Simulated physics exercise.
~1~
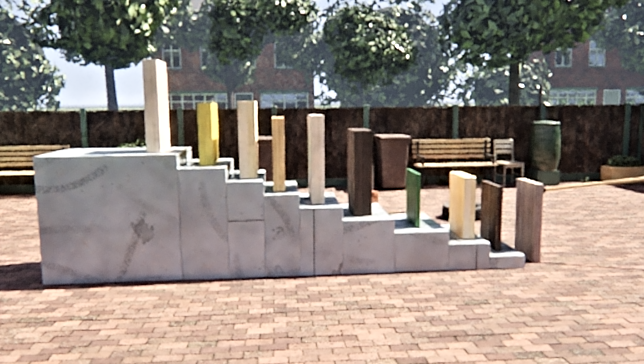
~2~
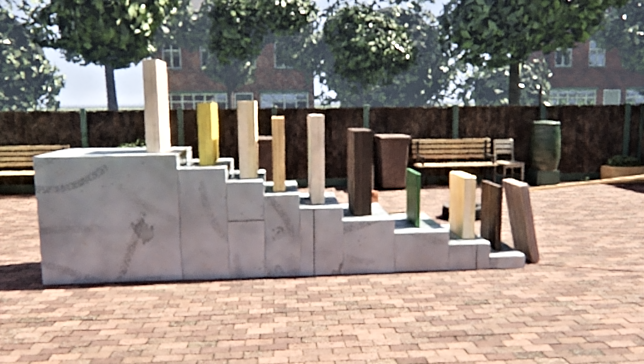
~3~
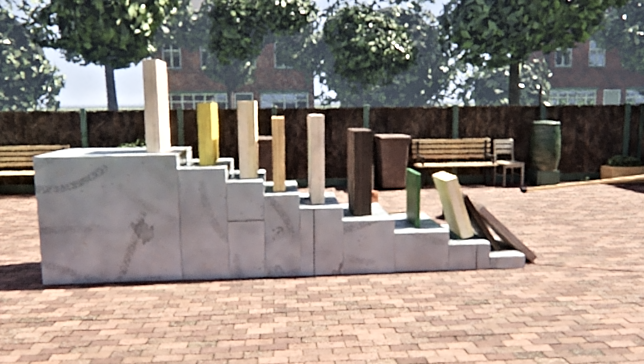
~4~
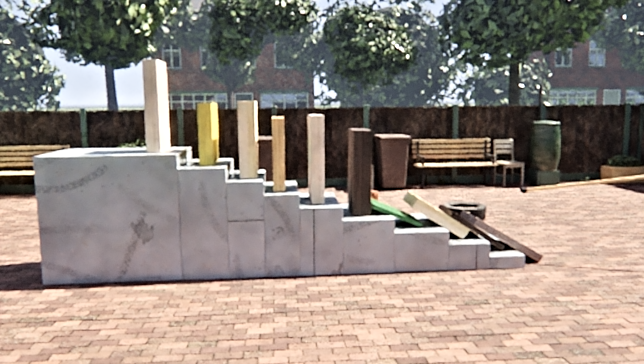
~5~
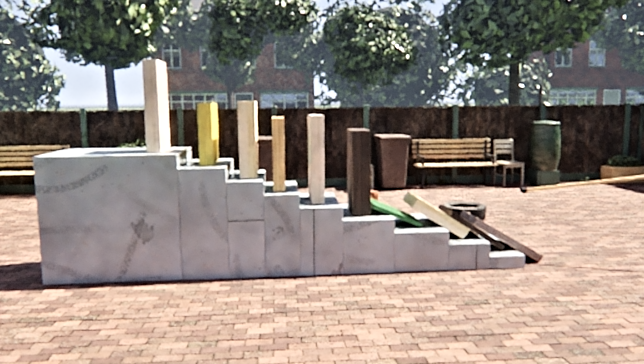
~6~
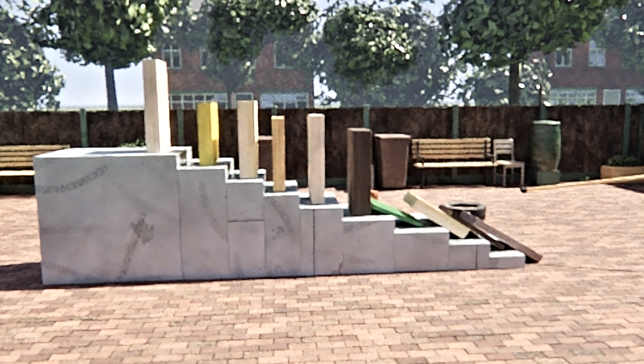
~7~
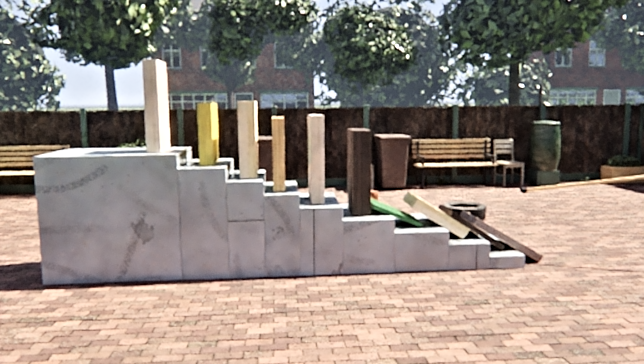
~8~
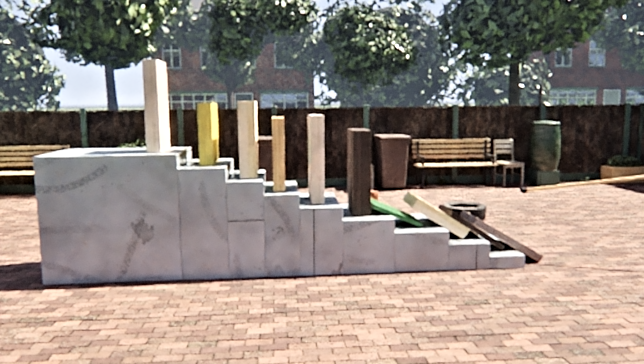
We see ten upright boards on a flight of pale stone steps in a paved yard. The lowest board tips left, and the next two and the green one go over in turn, while the six higher boards, including the yellow one, stay standing.
